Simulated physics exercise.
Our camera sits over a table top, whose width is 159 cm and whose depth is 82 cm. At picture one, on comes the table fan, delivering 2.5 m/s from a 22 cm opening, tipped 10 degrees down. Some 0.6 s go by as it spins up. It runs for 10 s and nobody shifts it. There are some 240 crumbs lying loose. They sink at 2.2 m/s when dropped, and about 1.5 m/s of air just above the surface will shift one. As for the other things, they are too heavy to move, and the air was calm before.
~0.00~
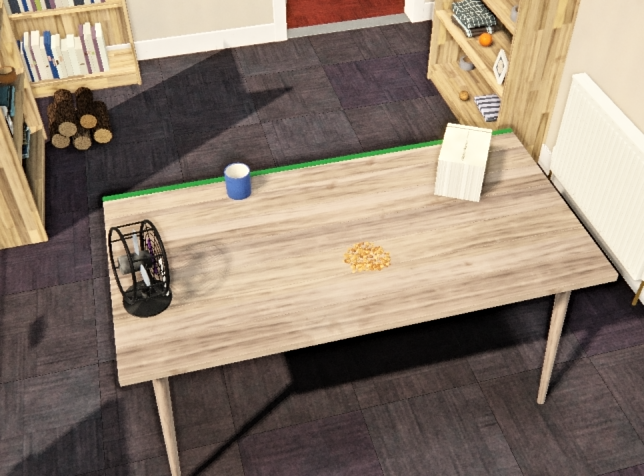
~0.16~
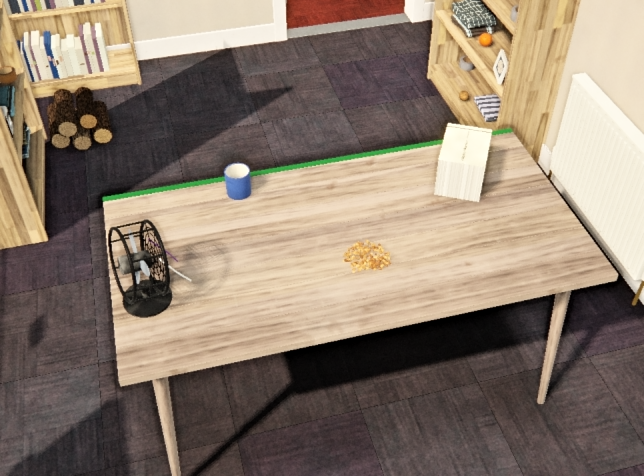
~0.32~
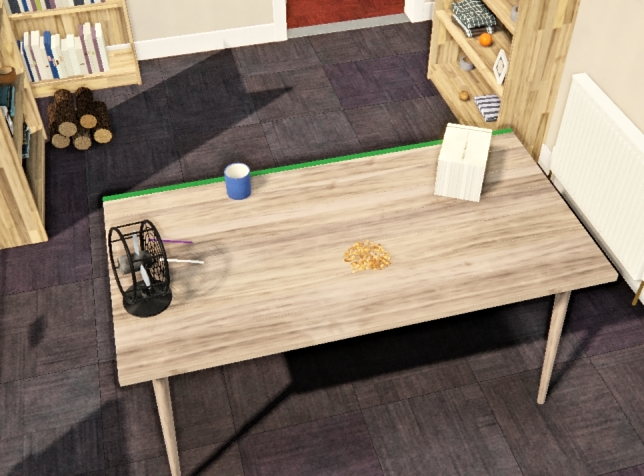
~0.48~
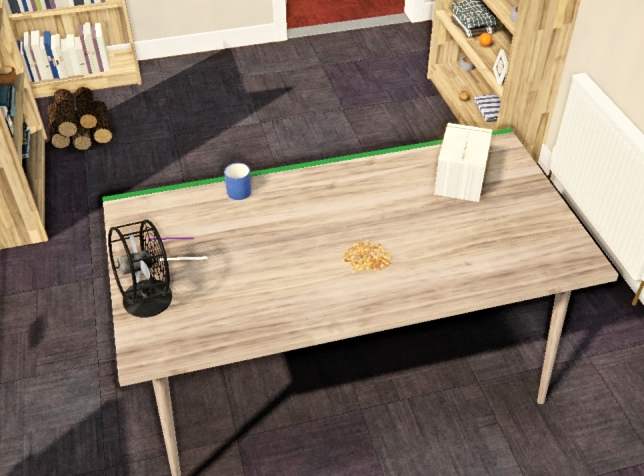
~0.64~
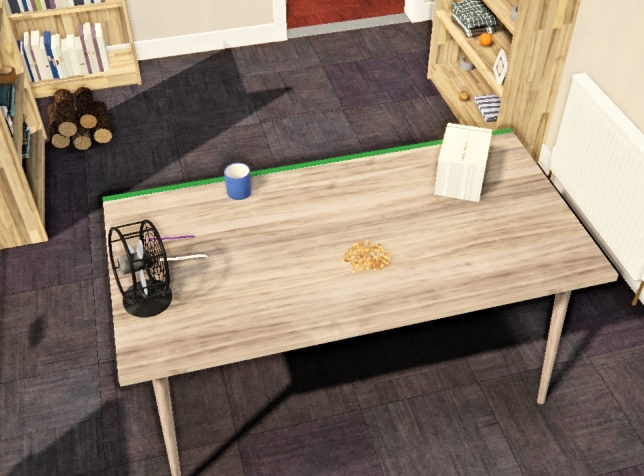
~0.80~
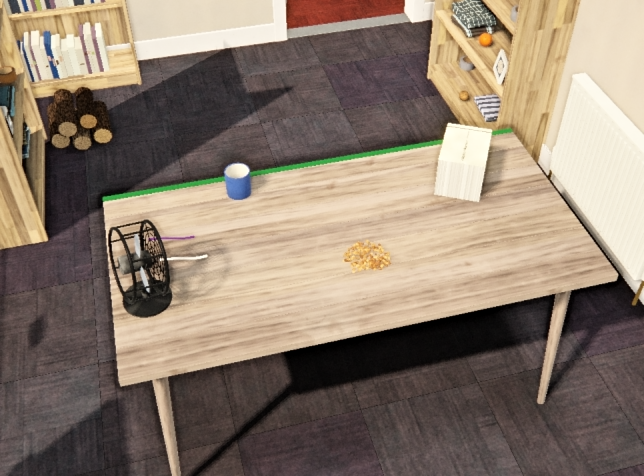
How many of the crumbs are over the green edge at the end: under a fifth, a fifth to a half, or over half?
Over the green edge: Below one fifth.
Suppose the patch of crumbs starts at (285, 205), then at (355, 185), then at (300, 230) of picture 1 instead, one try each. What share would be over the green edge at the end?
In turn about 80 %, 100 %, 70 %.
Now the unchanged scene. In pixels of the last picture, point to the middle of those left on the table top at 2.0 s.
About (528, 237).
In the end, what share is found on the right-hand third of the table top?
Roughly 50 in a hundred.
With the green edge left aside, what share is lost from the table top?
The figure is near 40 %.
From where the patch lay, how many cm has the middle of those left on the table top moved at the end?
Distance: Approx. 55 cm.
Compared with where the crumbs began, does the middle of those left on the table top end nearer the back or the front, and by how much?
Forward, about 10 cm.
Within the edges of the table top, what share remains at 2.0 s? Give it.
About 90 per cent remain.
After 2.0 s, 99 % are on the move or not yet settled, 0 % are over the green edge; the middle of those still in play is near (528, 237).
After 3.2 s, 66 % are on the move or not yet settled, 0 % are over the green edge; the middle of those still in play is near (539, 233).
After 5.5 s, 57 % are on the move or not yet settled, 0 % are over the green edge; the middle of those still in play is near (533, 243).
After 10.0 s, at the end, 0 % are over the green edge; the middle of those still in play is near (534, 243).
